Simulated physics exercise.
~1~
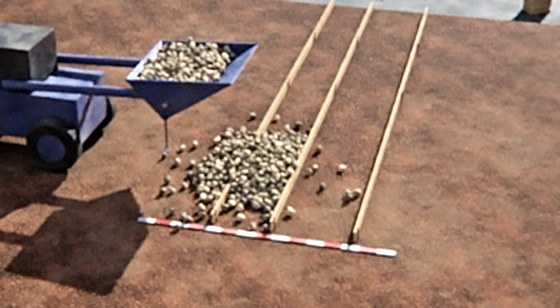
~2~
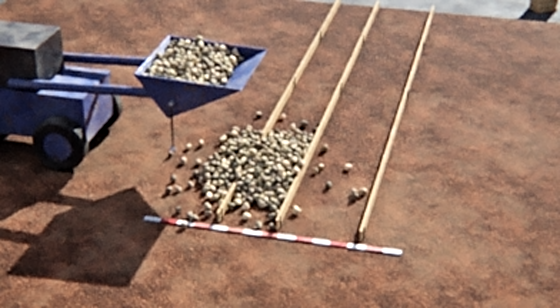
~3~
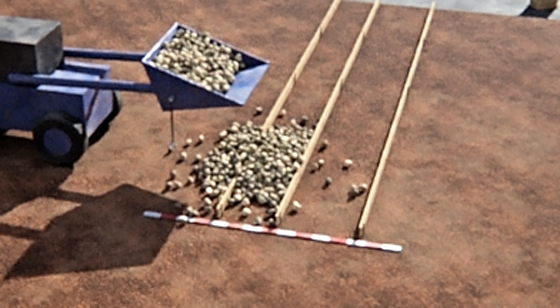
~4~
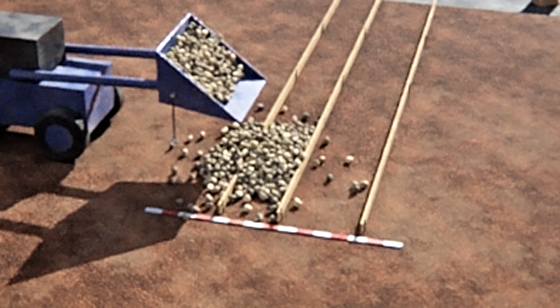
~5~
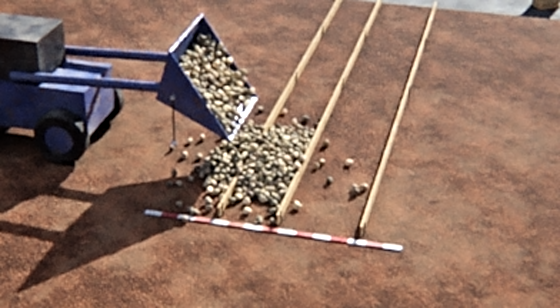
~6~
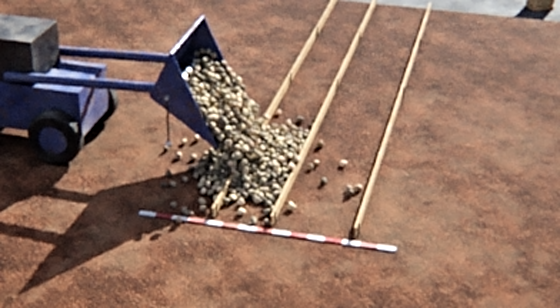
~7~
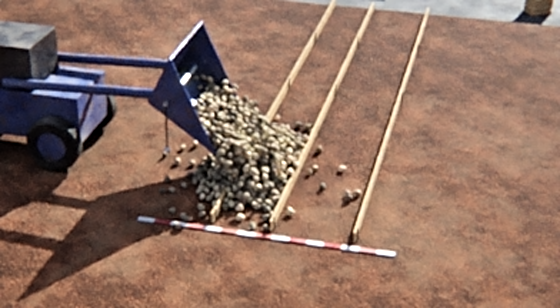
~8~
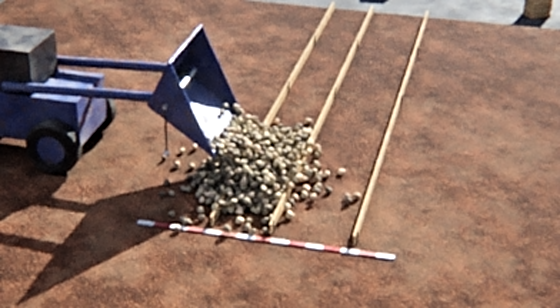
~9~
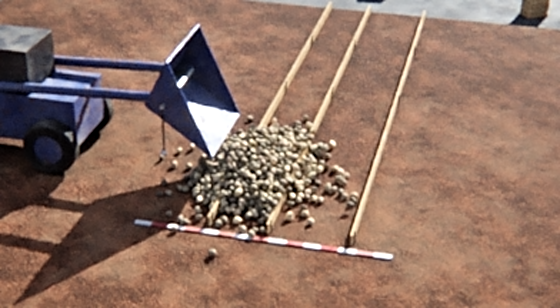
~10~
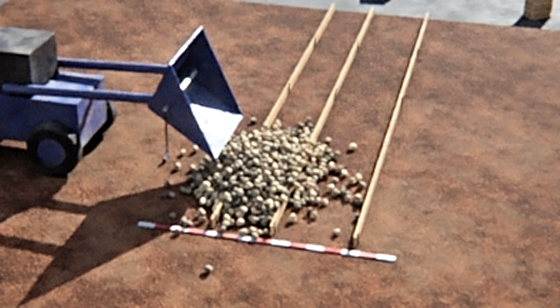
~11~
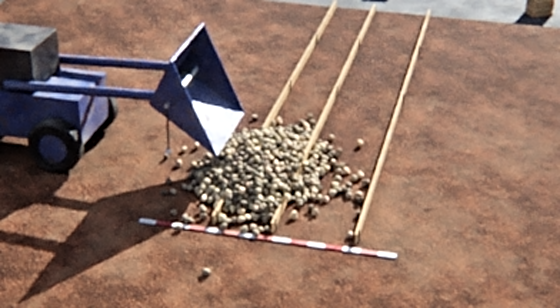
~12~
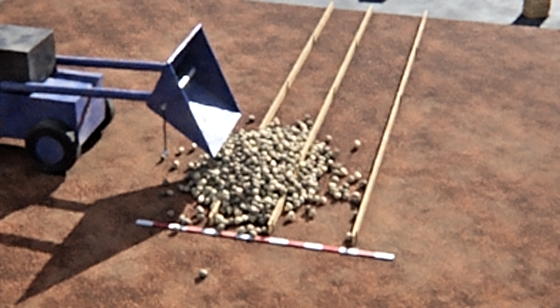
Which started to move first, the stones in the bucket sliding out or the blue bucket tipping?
The blue bucket started tipping first. The stones stayed in it for a while and only slid out once it was leaning steeply.
On a patch of reddish-brown ground, a blue loader tipped its bucket of round stones down to the right, and they slid onto an earlier pile between wooden boards, leaving the bucket empty and a wider heap spreading toward the far board.
